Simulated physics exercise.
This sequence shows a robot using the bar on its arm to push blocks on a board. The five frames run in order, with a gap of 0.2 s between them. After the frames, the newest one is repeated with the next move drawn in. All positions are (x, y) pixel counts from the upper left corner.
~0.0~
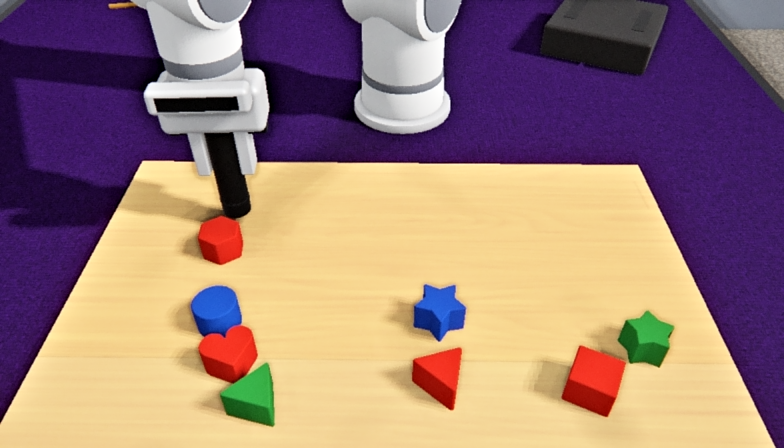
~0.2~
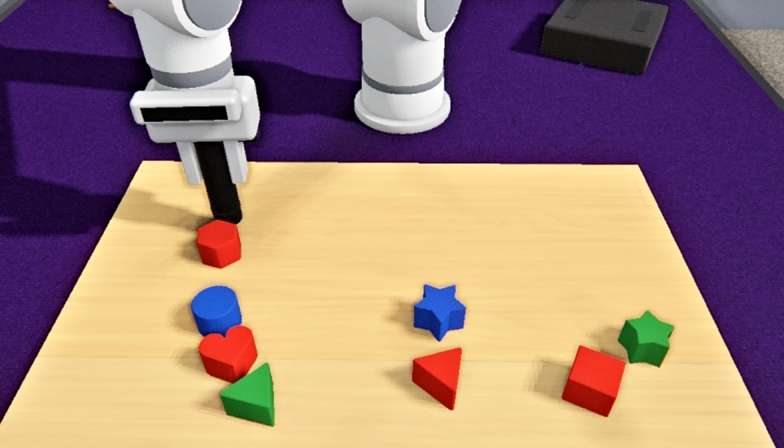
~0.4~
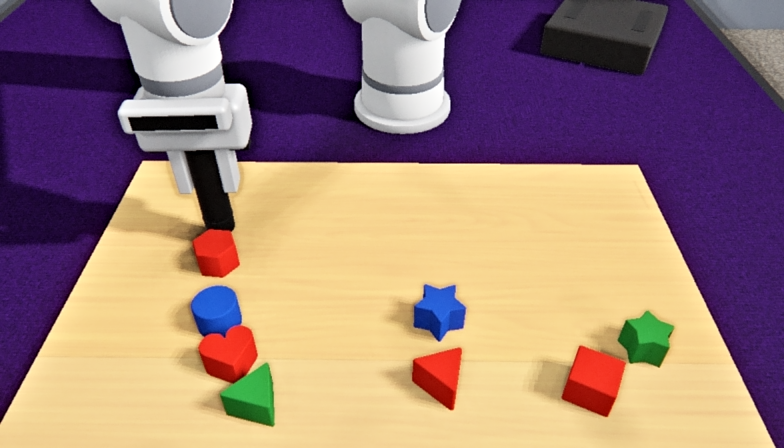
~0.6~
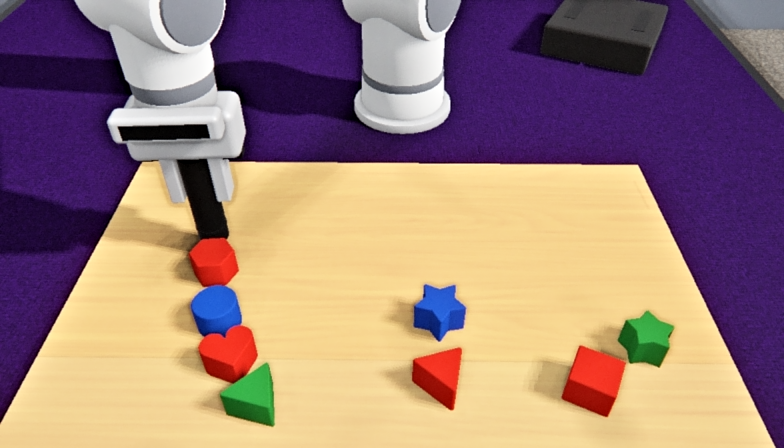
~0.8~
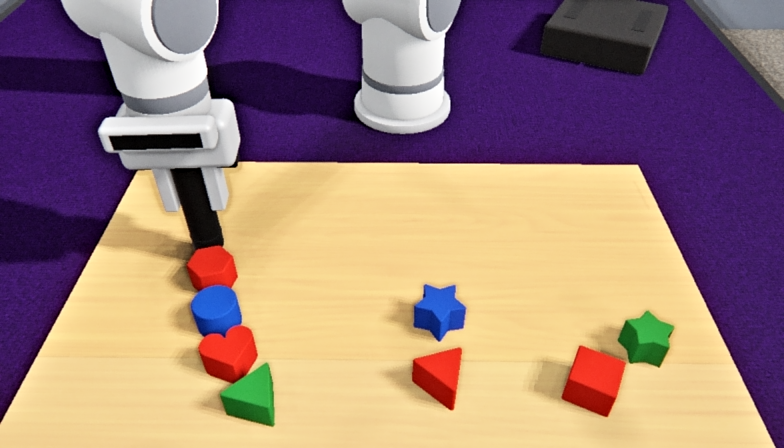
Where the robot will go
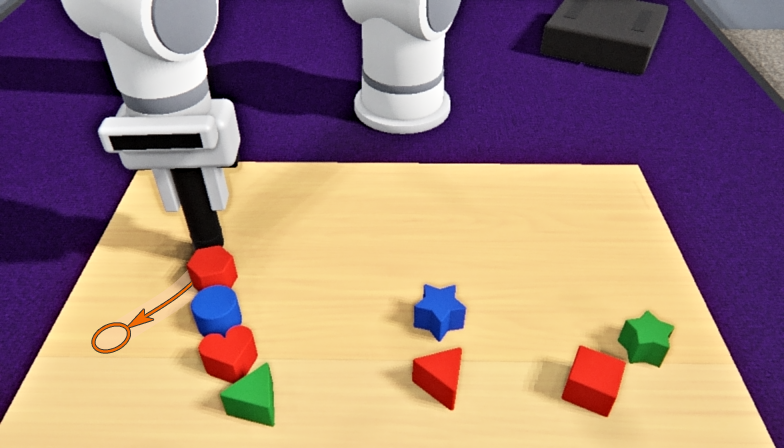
Robot arm with a black bar nudging a red hexagonal block a short way down the board toward a blue round block.
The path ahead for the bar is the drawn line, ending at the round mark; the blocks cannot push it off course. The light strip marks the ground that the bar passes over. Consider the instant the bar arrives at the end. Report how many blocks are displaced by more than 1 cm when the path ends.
The answer is two blocks, counting only moves over 1 cm.
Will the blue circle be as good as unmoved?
The answer is no.
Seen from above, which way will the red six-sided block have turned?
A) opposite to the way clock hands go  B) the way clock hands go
A
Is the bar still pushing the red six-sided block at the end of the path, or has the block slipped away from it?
Most likely the red six-sided block slides off.
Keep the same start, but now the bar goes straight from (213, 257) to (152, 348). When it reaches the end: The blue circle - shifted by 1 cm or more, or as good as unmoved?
By the last moment, the blue circle will have left its place.
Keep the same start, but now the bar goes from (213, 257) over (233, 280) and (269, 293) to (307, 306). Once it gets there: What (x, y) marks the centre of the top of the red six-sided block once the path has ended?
It is going to be at (229, 293).
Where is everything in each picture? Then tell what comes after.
Lower end of the bar (238, 210), tops of blocks, red six-sided block (218, 229), blue circle (214, 301), in the first picture.
Bar (229, 219), red six-sided block (217, 233), in the second picture.
Bar (221, 228), red six-sided block (213, 242), in the third picture.
Bar (215, 237), red six-sided block (211, 251), in the fourth picture.
Bar (210, 246), red six-sided block (209, 260), blue circle (214, 301), in the fifth picture.
The drawn path runs from (213, 257) by way of (173, 299) to (111, 338).
The first path, step by step. One third of the way, bar (184, 275); red six-sided block (199, 286), turned 35° anticlockwise; blue circle (219, 314).
Two thirds of the way, bar (147, 301); red six-sided block (195, 291), turned 45° anticlockwise; blue circle (220, 316).
At the end, bar (106, 326); red six-sided block (195, 291), turned 45° anticlockwise; blue circle (220, 316).
